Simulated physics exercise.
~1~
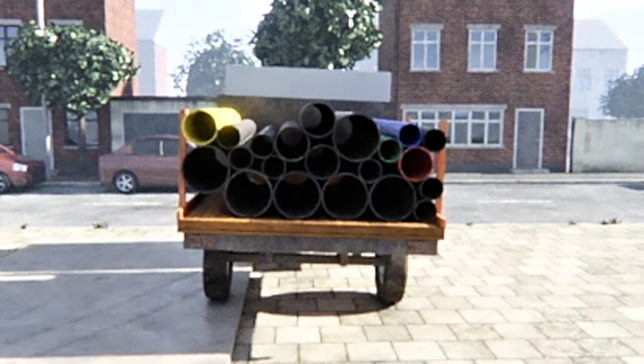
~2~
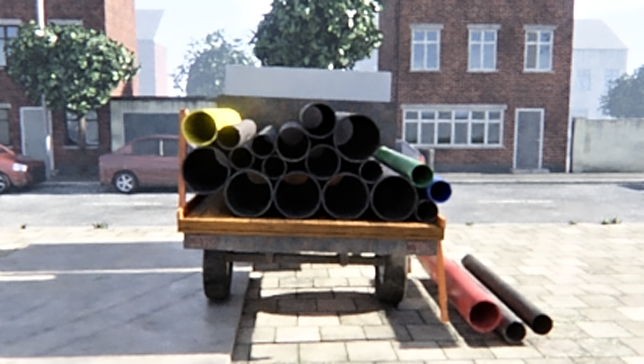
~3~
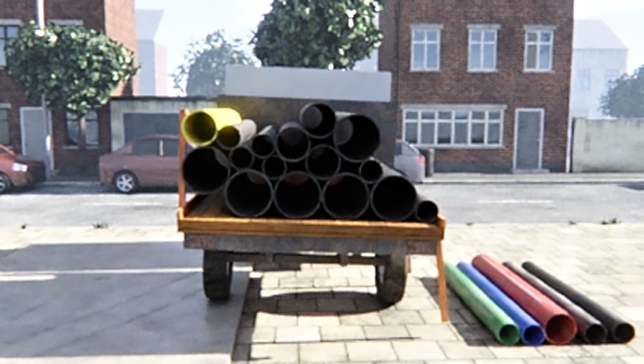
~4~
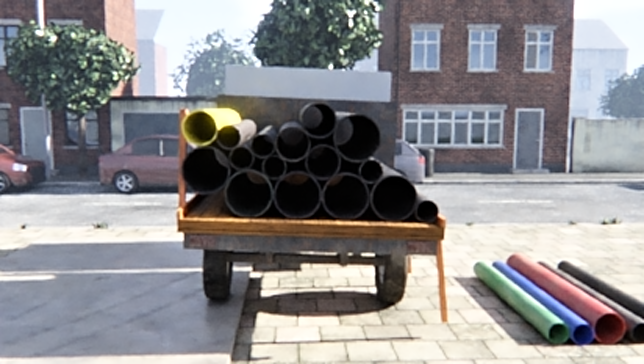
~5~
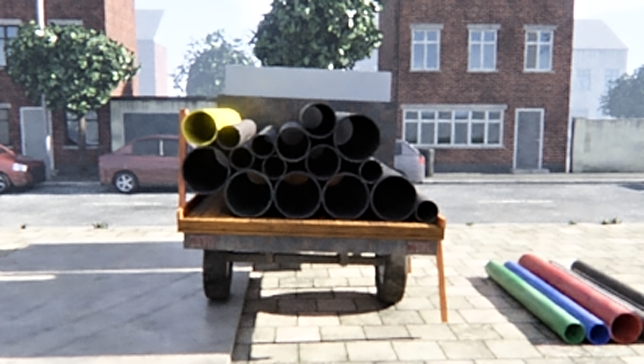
A flatbed lorry stands on a paved lot beside a street, seen from behind, with brick houses, trees and parked red cars beyond. Its deck is stacked with hollow pipes, mostly black, with a yellow one at the upper left and blue, green and red ones at the right. The posts on the right side swing down, and the red pipe and some black ones drop to the paving while the green and blue pipes slip toward the edge. Those two then fall as well. The fallen pipes roll farther right and end lying on the ground, while the yellow pipe and most black ones stay aboard.
